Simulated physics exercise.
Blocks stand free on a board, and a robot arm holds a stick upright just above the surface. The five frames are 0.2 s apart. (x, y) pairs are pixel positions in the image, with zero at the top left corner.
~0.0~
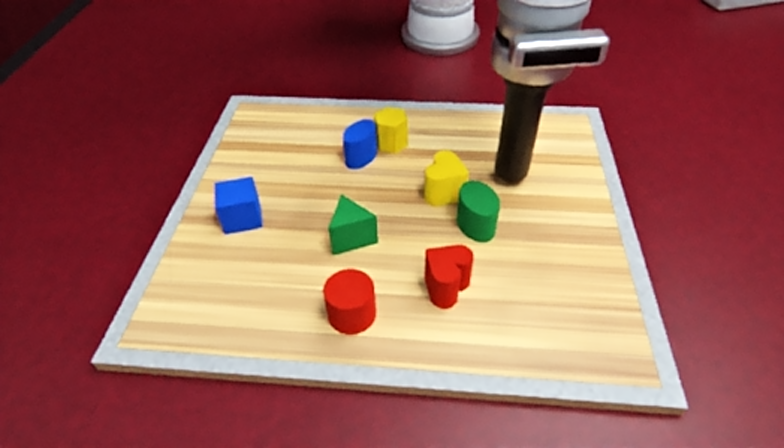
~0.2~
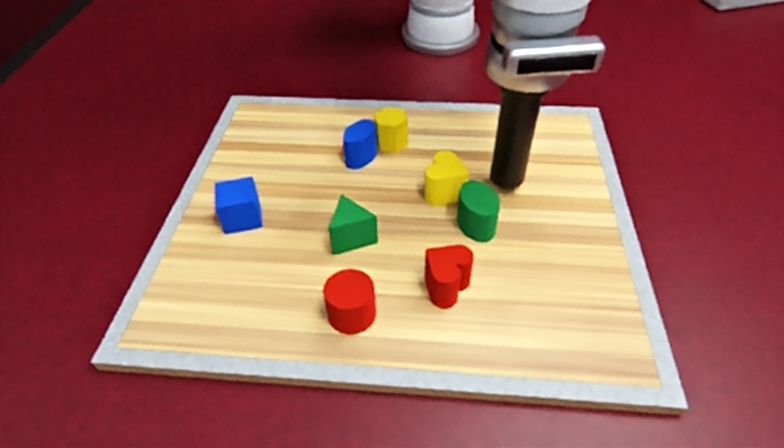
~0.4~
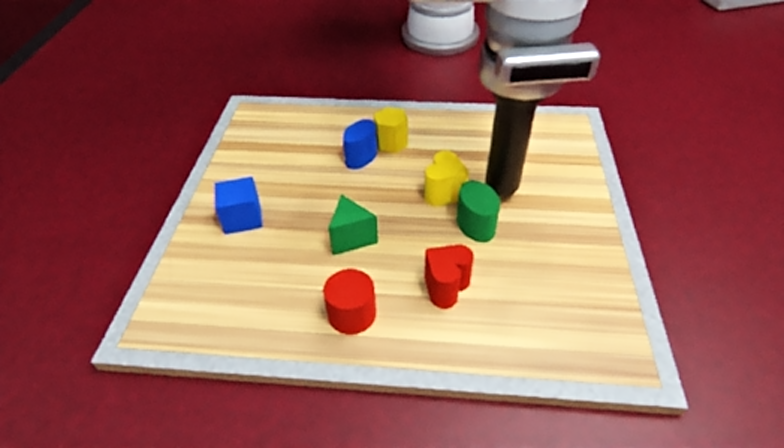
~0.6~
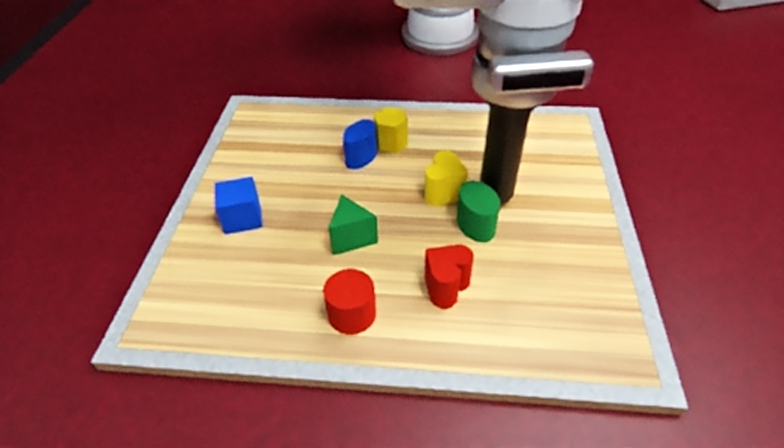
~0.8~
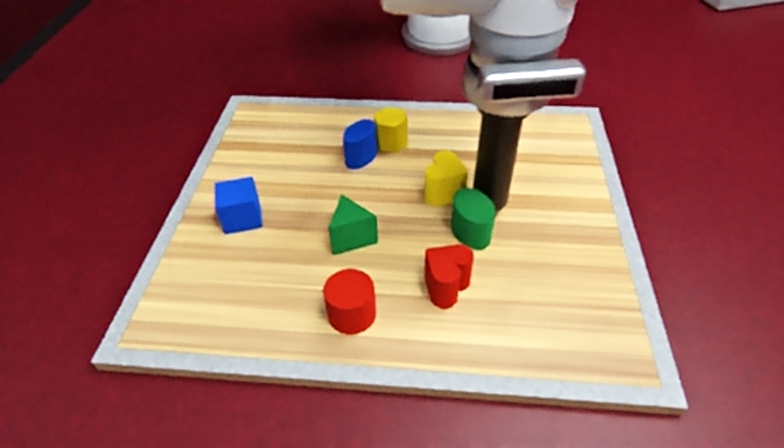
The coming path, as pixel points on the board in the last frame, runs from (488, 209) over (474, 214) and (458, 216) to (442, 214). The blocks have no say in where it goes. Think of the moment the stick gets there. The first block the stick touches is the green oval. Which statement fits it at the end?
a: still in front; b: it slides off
Correct choice: B.
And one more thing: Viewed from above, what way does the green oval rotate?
Watching from overhead, you'd notice the green oval rotating counter-clockwise.
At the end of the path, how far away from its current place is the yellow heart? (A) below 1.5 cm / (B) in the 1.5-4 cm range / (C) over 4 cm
(A)
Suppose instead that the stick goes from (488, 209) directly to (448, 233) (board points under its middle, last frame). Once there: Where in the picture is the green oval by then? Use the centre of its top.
Just about (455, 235).
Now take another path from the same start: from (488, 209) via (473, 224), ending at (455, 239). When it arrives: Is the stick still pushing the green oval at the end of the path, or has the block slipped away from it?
Still in front.
What follows on the original path. Halfway along, stick at (467, 207); green oval at (463, 215), turned 35° anticlockwise.
At the end, stick at (443, 205); yellow heart at (440, 163), turned 20° clockwise; red heart still; green oval at (460, 216), turned 45° anticlockwise.
